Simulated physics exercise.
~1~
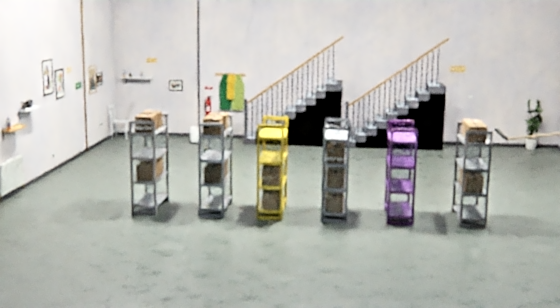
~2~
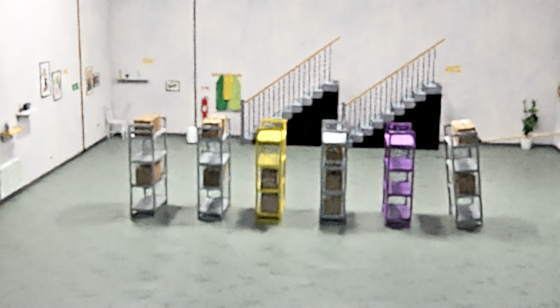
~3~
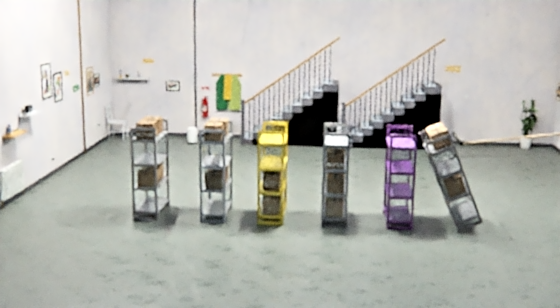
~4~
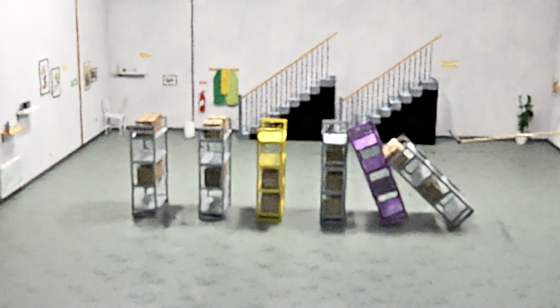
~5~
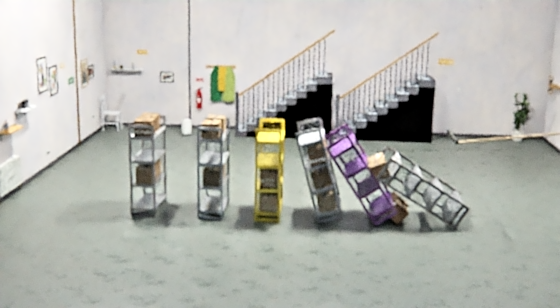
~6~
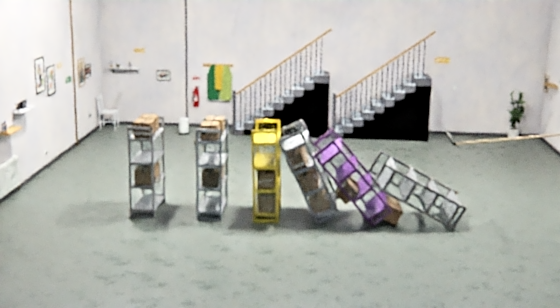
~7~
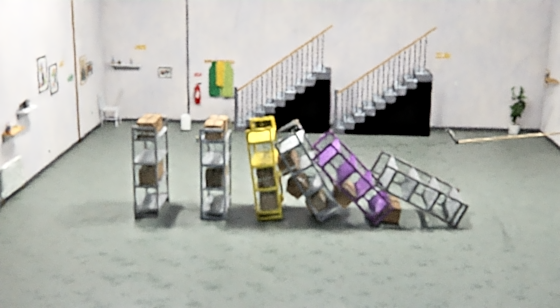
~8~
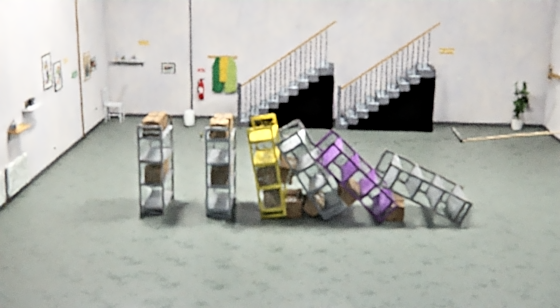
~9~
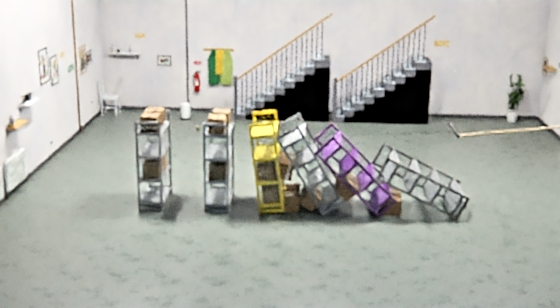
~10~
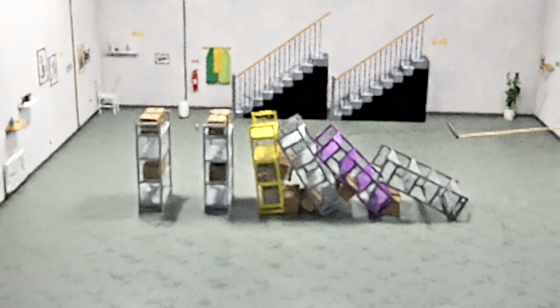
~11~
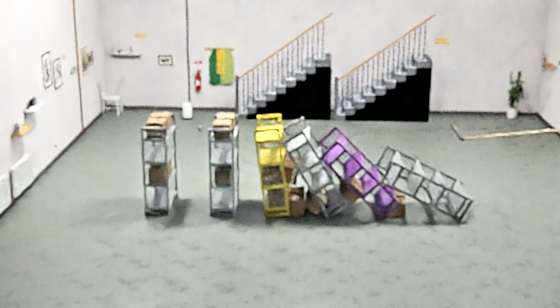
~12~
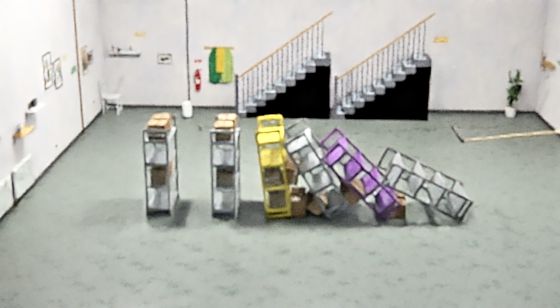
The clip shows six shelving units in a row in a pale room with staircases behind. The rightmost tips left into the purple one, which topples against the grey unit beside it; cartons spill, and the three end slumped together against the slightly tilted yellow unit, two grey ones upright beyond.
